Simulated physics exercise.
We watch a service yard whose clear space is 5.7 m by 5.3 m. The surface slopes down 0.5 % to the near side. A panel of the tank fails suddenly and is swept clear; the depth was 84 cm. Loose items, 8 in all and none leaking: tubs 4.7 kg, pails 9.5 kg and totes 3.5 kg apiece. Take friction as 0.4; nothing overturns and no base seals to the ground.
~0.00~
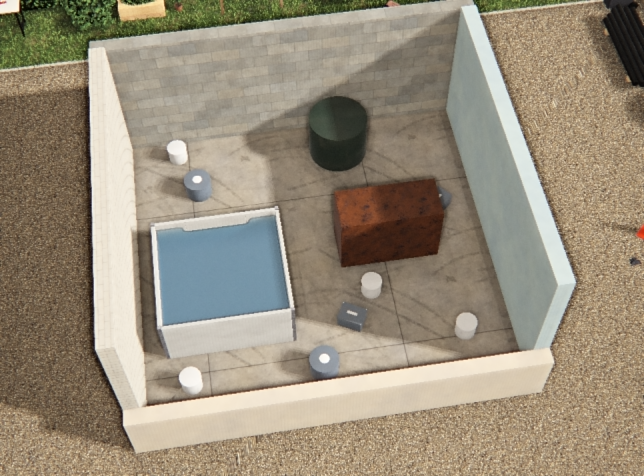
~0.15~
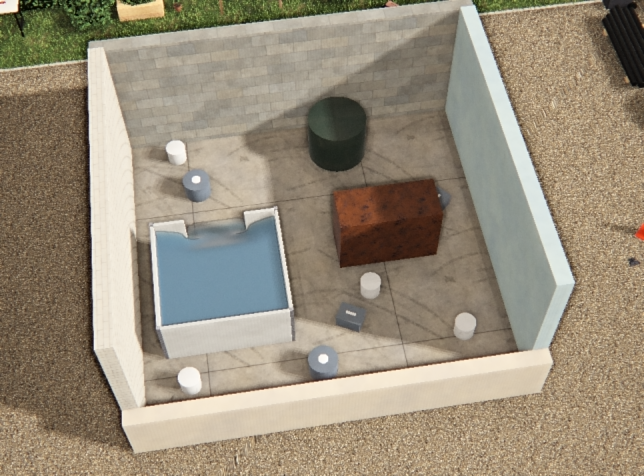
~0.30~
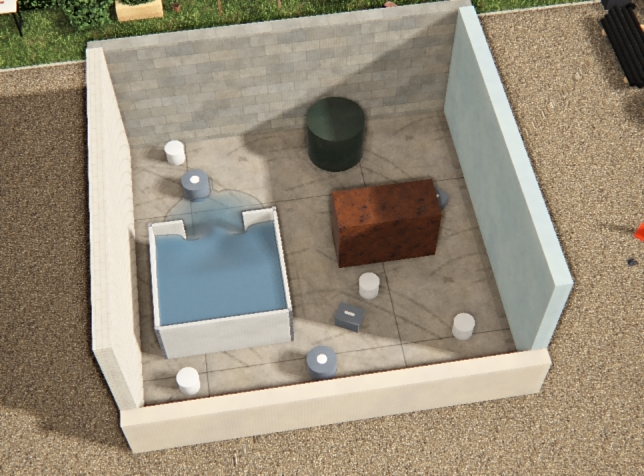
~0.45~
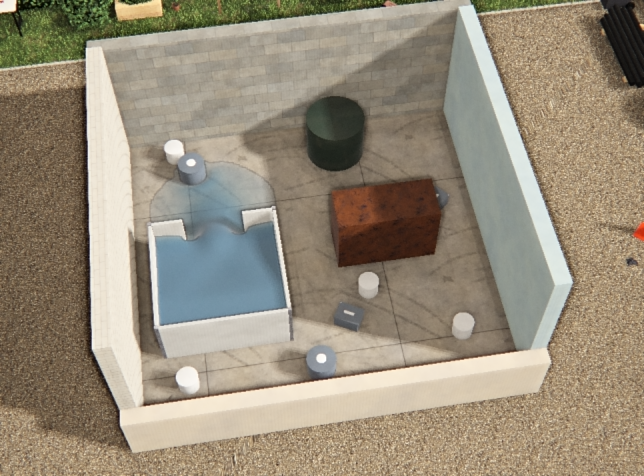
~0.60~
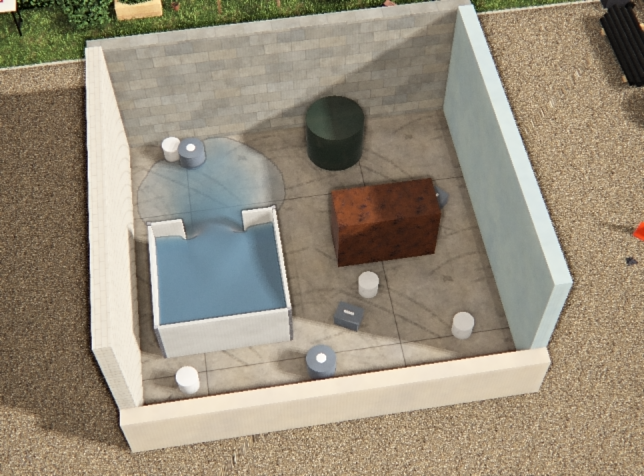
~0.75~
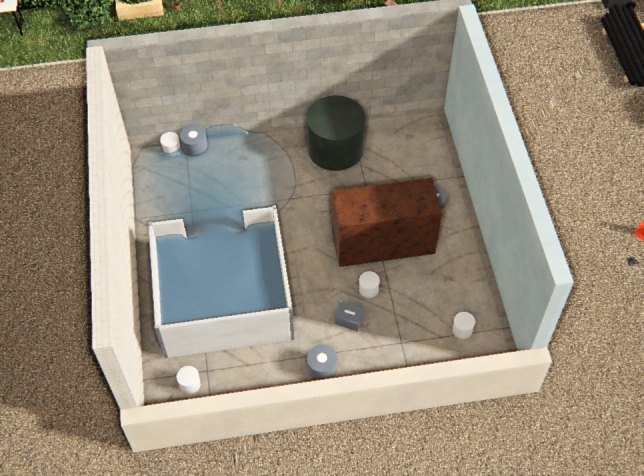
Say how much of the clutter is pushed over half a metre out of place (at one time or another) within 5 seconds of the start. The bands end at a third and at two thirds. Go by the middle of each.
That comes to from one to two thirds.
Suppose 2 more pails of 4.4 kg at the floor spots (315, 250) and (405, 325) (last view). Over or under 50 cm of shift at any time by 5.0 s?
In turn: Over, short of it.
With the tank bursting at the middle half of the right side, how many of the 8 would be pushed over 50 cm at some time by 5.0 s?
Then 7.
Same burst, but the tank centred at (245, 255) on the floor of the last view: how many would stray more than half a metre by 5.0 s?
Then 6.
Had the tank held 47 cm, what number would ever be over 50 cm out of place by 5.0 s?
In that case 2 of them.
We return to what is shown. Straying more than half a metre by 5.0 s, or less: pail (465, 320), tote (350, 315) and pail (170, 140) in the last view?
In turn: Under, past it, over.
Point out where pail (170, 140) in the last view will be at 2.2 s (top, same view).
Near (149, 170).
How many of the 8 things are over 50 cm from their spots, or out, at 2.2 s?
By then 2.
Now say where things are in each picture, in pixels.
In the first picture, a tub at (197, 180) rests on the ground; a pail at (176, 147), on the bottom; 3.3 m2 under water; 0 of 8 have shifted.
In the second picture, a tub at (196, 180), on the bottom; a pail at (175, 148), on the bottom; 4.0 m2 under water; 0 of 8 have shifted.
In the third picture, a tub at (195, 180), on the bottom; a pail at (174, 148), on the bottom; 5.0 m2 under water; 0 of 8 have shifted.
In the fourth picture, a tub at (191, 163), on the bottom, 34 cm from its start; a pail at (174, 147), on the bottom; 6.1 m2 under water; 1 of 8 have shifted.
In the fifth picture, a tub at (191, 148), on the bottom, 66 cm from its start; a pail at (171, 144), on the bottom, 7 cm from its start; water covers 7.5 m2; 2 of 8 have shifted.
In the sixth picture, a tub at (193, 135) floats, 93 cm from its start; a pail at (170, 139) rests on the ground, 19 cm from its start; 8.6 m2 under water; 2 of 8 have shifted.
After 1.1 s 1 of 8 are over 50 cm from their spots; 2 afloat.
After 2.2 s 2 of 8 are over 50 cm from their spots; 2 afloat.
After 3.5 s 2 of 8 are over 50 cm from their spots; 2 afloat.
After 5.0 s 4 of 8 are over 50 cm from their spots, and 4 have been at some point; 3 afloat.
